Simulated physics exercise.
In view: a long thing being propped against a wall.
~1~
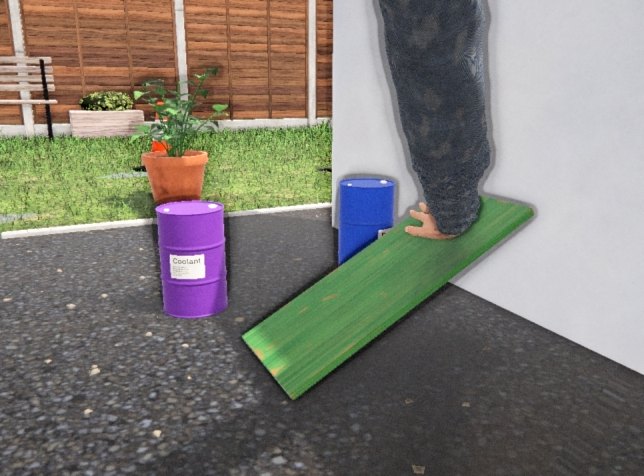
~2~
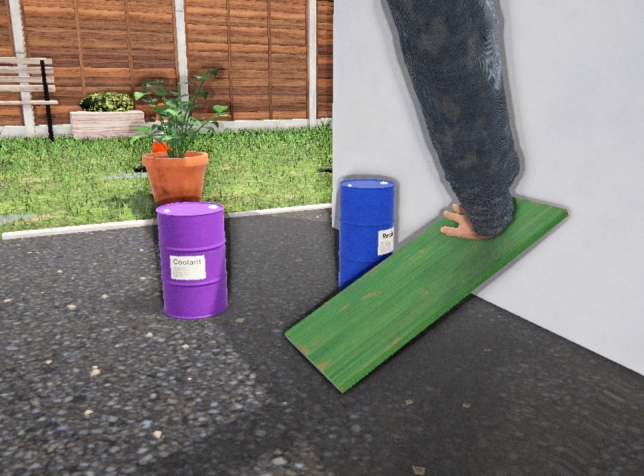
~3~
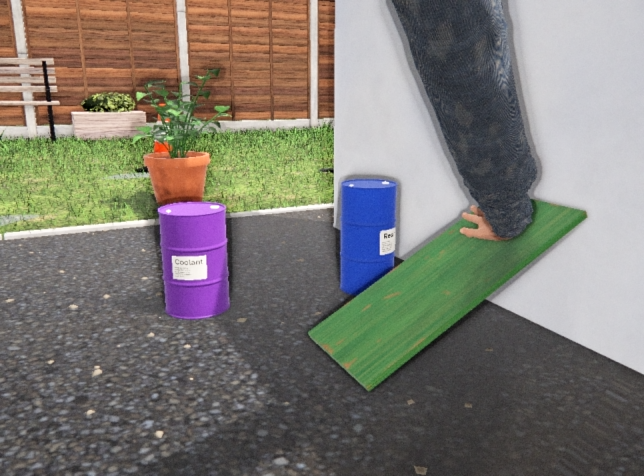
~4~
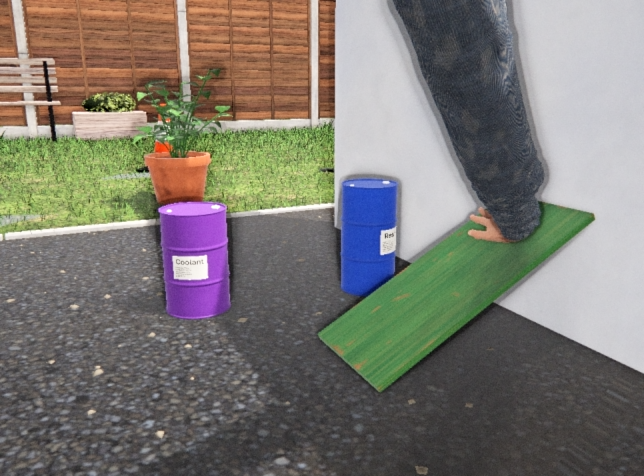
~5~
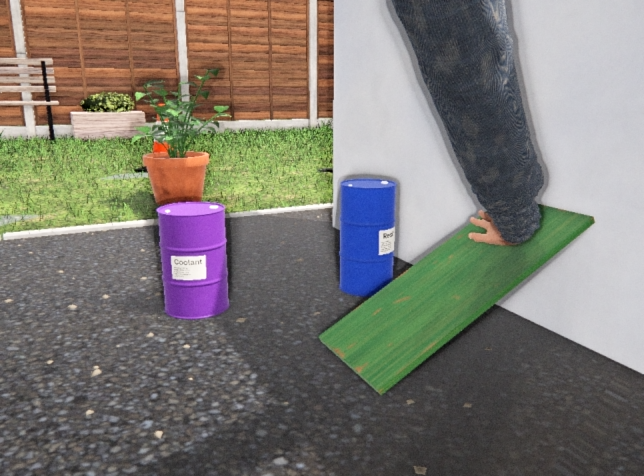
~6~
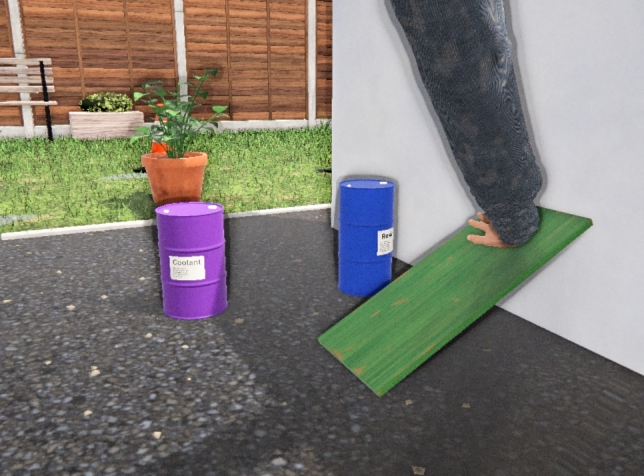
On a dark paved yard beside a pale wall, with grass and a wooden fence behind, a hand holds a slanted green board near a purple barrel and a blue one. The arm moves the board a short way right until it leans against the wall, the hand still on it.
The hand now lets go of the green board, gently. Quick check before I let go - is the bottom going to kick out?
Yes, it kicks out.
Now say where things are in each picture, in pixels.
In the first frame, not yet at the wall; green board (384, 277); purple canister (193, 258).
In the second frame, not yet at the wall; green board (422, 276); purple canister (193, 259).
In the third frame, not yet at the wall; green board (444, 276); purple canister (195, 259).
In the fourth frame, not yet at the wall; green board (453, 278); purple canister (196, 259).
In the fifth frame, leant on the wall, still held; green board (453, 281); purple canister (194, 259).
In the sixth frame, leant on the wall, still held; green board (452, 283); purple canister (193, 259).
Then, 0.30 s later than the last frame, green board sunk by 17° near (438, 321).
Then, 0.40 s later than the last frame, green board sunk by 28° near (432, 343).
When it is over, moved from the start, green board; the other 2 as before. End places, in pixels of the last picture, green board near (432, 345). The board slips out.
